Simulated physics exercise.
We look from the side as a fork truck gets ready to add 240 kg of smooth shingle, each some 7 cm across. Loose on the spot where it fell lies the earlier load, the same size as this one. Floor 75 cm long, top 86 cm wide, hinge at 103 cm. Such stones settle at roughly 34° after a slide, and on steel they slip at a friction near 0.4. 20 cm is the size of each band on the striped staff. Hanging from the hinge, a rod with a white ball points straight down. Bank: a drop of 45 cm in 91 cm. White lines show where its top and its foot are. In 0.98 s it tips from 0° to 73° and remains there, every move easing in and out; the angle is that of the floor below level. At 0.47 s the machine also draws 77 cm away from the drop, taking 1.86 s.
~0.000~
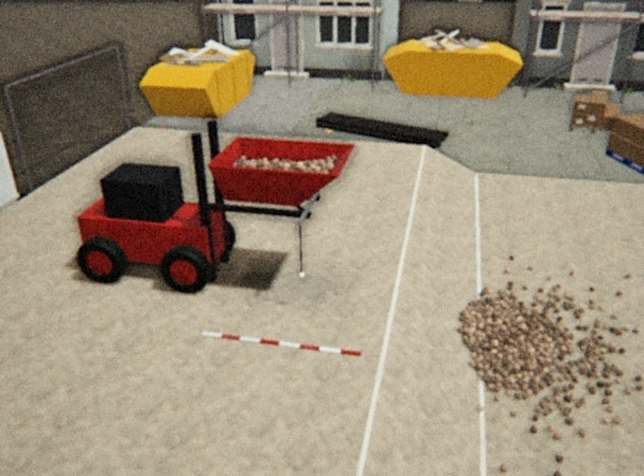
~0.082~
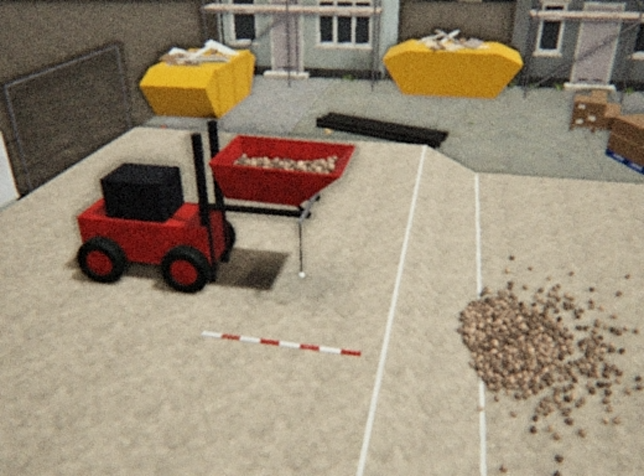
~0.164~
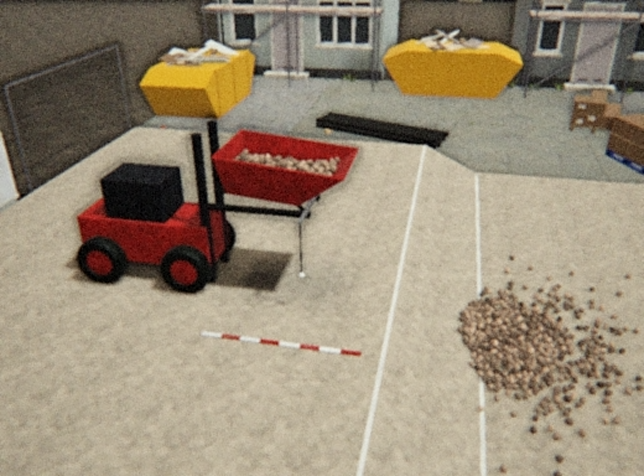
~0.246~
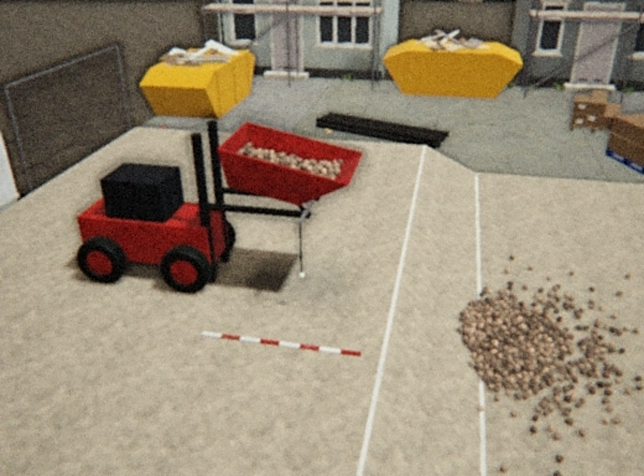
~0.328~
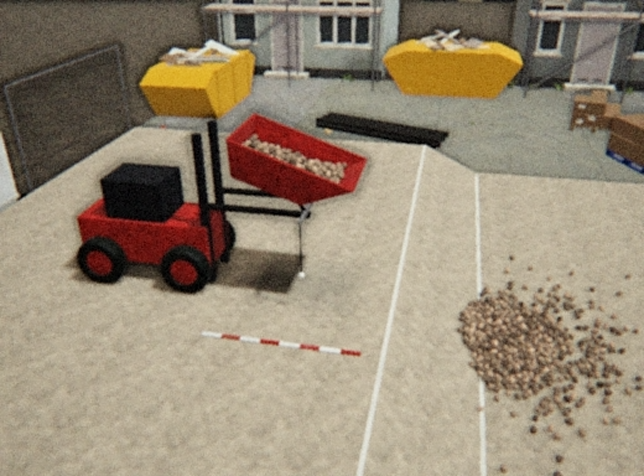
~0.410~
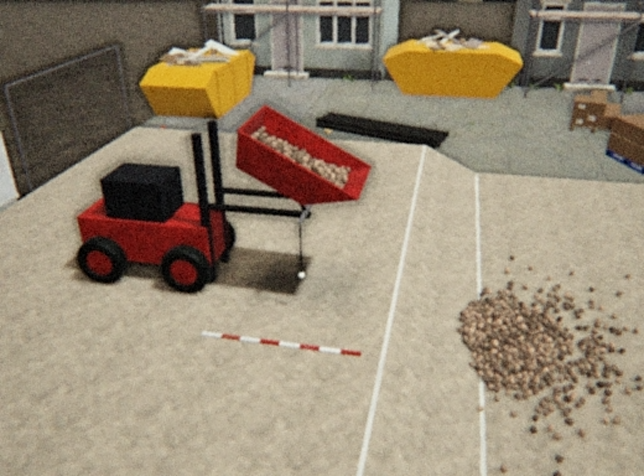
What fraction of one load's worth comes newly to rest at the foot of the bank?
About 33 per cent of a load.
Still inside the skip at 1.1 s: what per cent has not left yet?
Around 60 in a hundred.
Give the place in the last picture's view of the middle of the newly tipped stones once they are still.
Roughly at (456, 323) in the last picture.
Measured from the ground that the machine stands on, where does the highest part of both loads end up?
About 16 cm up from the ground the machine stands on.
After 0.7 s the floor is at 62°; in per cent of one load, 100 in the skip, 8 on the top or the slope, 90 at the foot of the bank; the foremost stones are past the picture's edge.
After 1.1 s the floor is at 73°; in per cent of one load, 59 in the skip, 48 on the top or the slope, 90 at the foot of the bank; the foremost stones are past the picture's edge.
After 2.8 s the floor is at 73°; in per cent of one load, 0 in the skip, 75 on the top or the slope, 123 at the foot of the bank; the foremost stones are past the picture's edge.
After 5.2 s the floor is at 73°; in per cent of one load, 0 in the skip, 75 on the top or the slope, 123 at the foot of the bank; the foremost stones are past the picture's edge. Net gain at the foot of the bank, 33.
